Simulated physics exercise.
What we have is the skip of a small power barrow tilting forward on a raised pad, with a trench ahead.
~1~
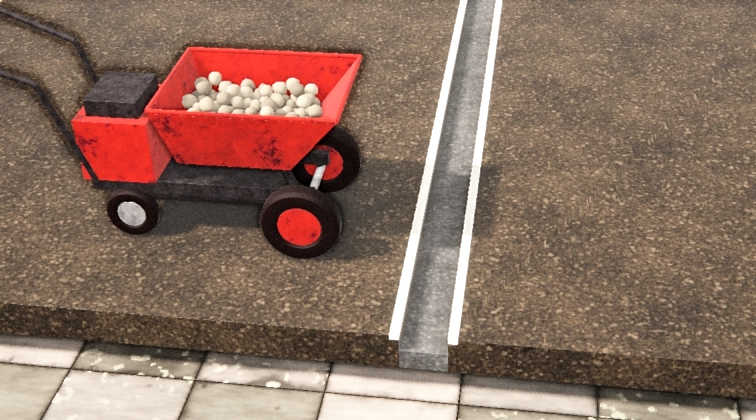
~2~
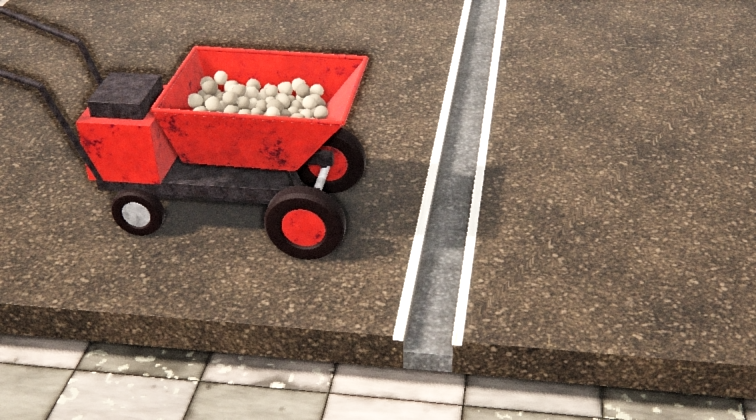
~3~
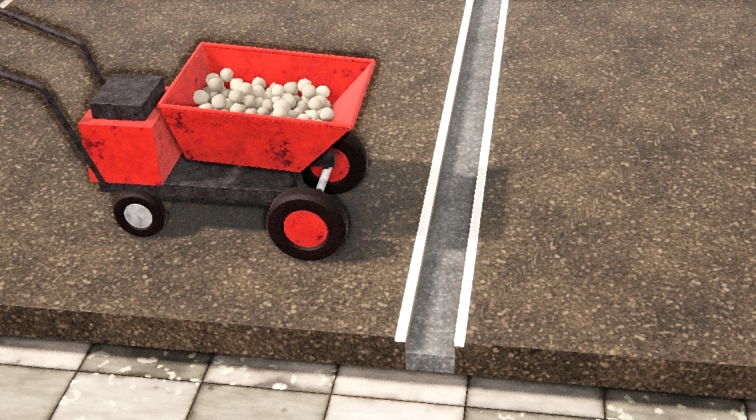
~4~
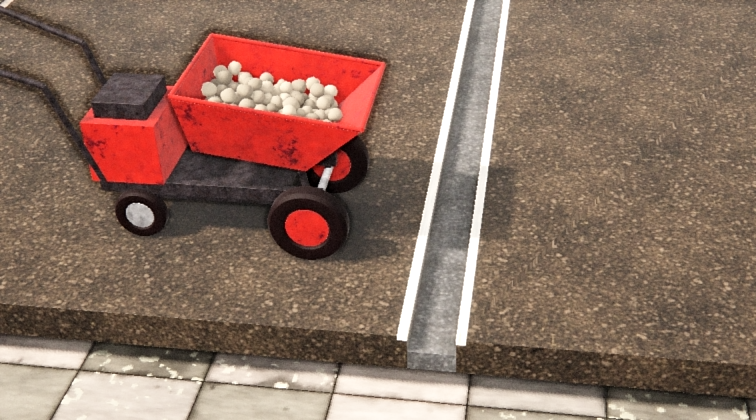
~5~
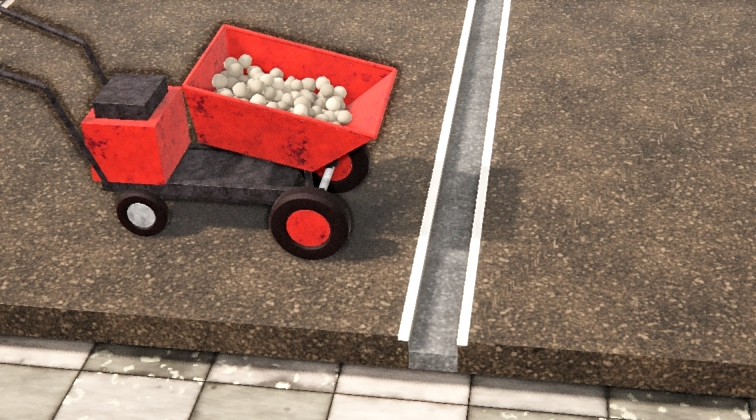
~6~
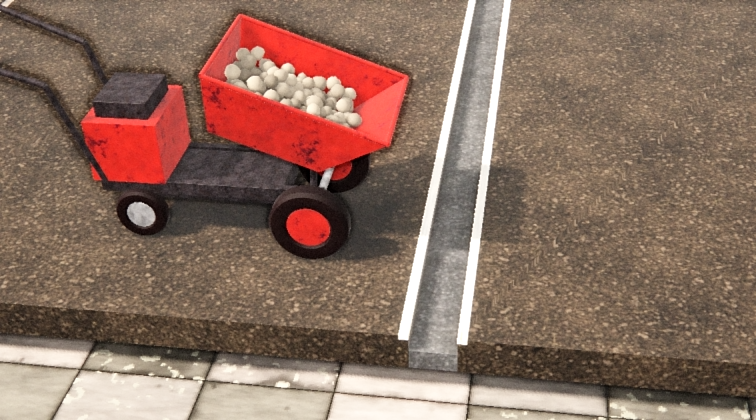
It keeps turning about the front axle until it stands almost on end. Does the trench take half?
Between the edges lies less than half of the load.
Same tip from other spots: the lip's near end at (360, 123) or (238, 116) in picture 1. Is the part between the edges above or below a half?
At the first place under half, at the second less than half.
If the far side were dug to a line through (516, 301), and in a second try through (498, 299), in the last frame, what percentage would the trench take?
Near 80 % and 60 %.
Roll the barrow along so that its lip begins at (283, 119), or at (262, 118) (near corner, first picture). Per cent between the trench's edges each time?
About 50 and 40 per cent.
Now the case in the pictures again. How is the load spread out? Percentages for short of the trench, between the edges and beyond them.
In per cent, short 0, between 35 and beyond 40.
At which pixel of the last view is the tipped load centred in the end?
Around (480, 225).
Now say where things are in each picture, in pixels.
In the first picture, lip of the skip at (336, 122), level; top of the load at (237, 103), river pebbles; first edge of the trench at (403, 293); far edge at (459, 297), the trench under half as wide as the skip, and shallow for its width.
In the second picture, lip of the skip at (342, 123), level; top of the load at (243, 103).
In the third picture, lip of the skip at (350, 127), tipped barely; top of the load at (250, 102).
In the fourth picture, lip of the skip at (361, 130), tipped a little; top of the load at (235, 100).
In the fifth picture, lip of the skip at (374, 137), tipped a little; top of the load at (246, 93).
In the sixth picture, lip of the skip at (387, 145), tipped clearly; top of the load at (258, 86); first edge of the trench at (412, 293); far edge at (468, 297).
Soon after the last picture, skip tipped steeply; all in the skip.
A little later, skip tipped right over; about two thirds in the skip; a small part in or heaped over the trench; about a quarter beyond it.
Later still, skip tipped right over; about a quarter in the skip; about a third in or heaped over the trench; about a third beyond it.
At rest, skip tipped right over; about a quarter in the skip; about a third in or heaped over the trench; about a third beyond it.
